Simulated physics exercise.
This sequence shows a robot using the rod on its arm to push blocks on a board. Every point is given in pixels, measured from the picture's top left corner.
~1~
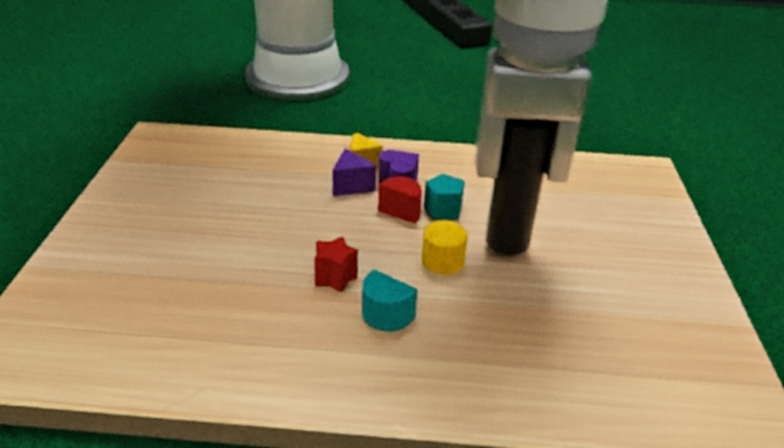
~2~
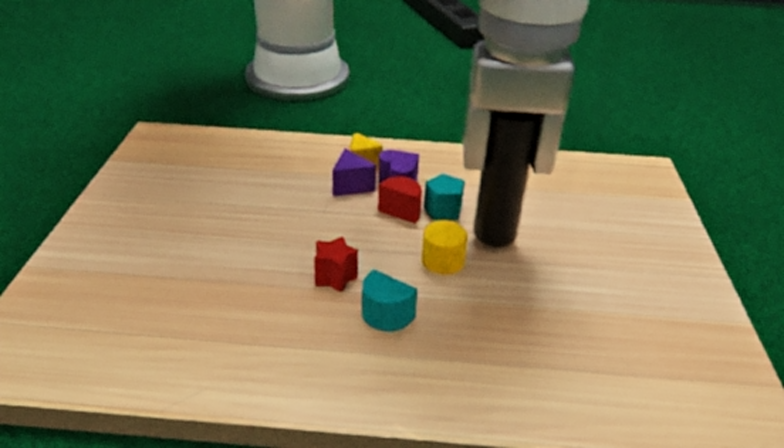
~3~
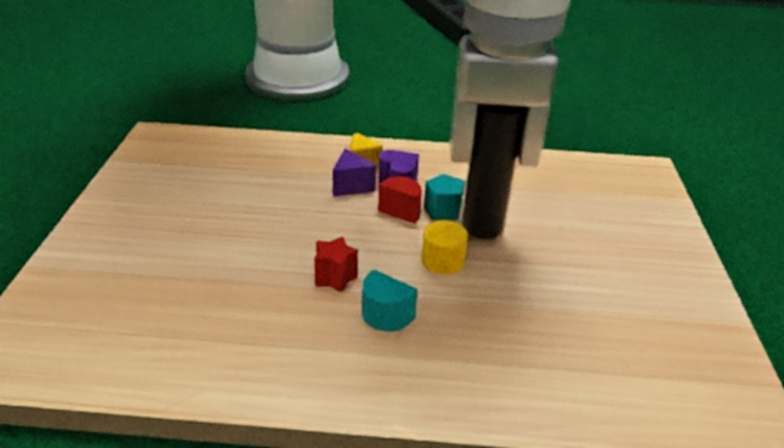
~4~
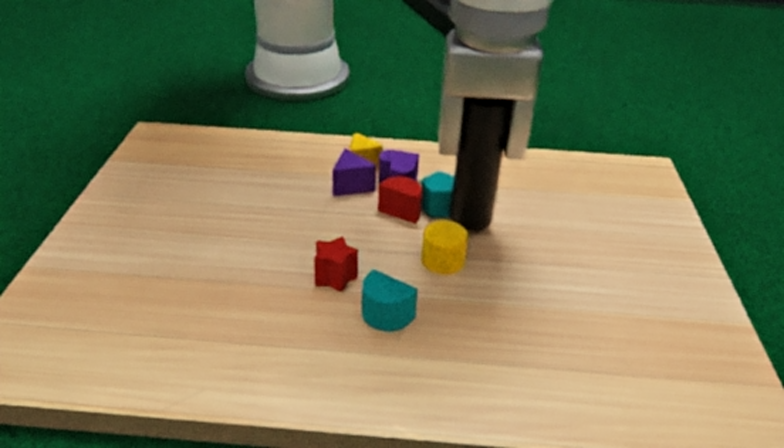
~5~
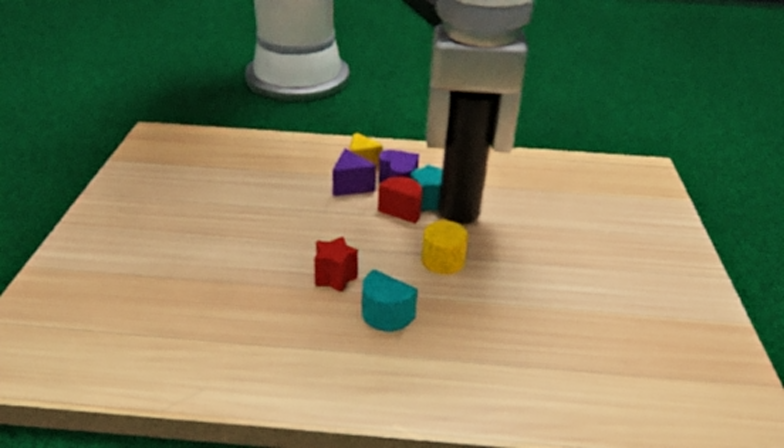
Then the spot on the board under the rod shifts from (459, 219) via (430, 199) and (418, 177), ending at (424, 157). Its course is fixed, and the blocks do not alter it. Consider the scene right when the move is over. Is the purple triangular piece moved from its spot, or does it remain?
Right where it was.
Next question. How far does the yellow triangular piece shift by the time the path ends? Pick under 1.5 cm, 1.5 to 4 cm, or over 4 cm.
The 1.5 to 4 cm band.
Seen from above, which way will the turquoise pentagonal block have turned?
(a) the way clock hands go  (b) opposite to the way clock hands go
b - opposite to the way clock hands go.
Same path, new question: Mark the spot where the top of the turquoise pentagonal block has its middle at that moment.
I'd say the turquoise pentagonal block ends with its top centre at (387, 135).
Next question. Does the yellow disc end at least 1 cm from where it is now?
No, that is not how it ends up.
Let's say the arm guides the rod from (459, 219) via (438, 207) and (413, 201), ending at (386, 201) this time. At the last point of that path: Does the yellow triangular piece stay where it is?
No, I don't think so.
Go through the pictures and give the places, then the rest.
The first picture shows rod tip (507, 241); block tops, purple triangular piece (351, 160); yellow triangular piece (363, 142); purple heart (400, 159); turquoise pentagonal block (446, 183); yellow disc (446, 232).
The second picture shows rod (495, 233); blocks unchanged.
The third picture shows rod (483, 226); blocks unchanged.
The fourth picture shows rod (471, 218); turquoise pentagonal block (442, 181).
The fifth picture shows rod (460, 211); purple triangular piece (351, 160); yellow triangular piece (363, 142); purple heart (400, 159); turquoise pentagonal block (431, 174); yellow disc (446, 232).
The first path, step by step. One third of the way, rod (430, 191); yellow triangular piece (354, 136); purple heart (374, 150); turquoise pentagonal block (405, 158), turned 35° anticlockwise.
Two thirds of the way, rod (419, 169); yellow triangular piece (346, 131); purple heart (358, 145), turned 25° anticlockwise; turquoise pentagonal block (389, 140), turned 60° anticlockwise.
At the end, rod (424, 149); purple triangular piece in place; yellow triangular piece (346, 131); purple heart (358, 144), turned 25° anticlockwise; turquoise pentagonal block (387, 135), turned 70° anticlockwise; yellow disc in place.
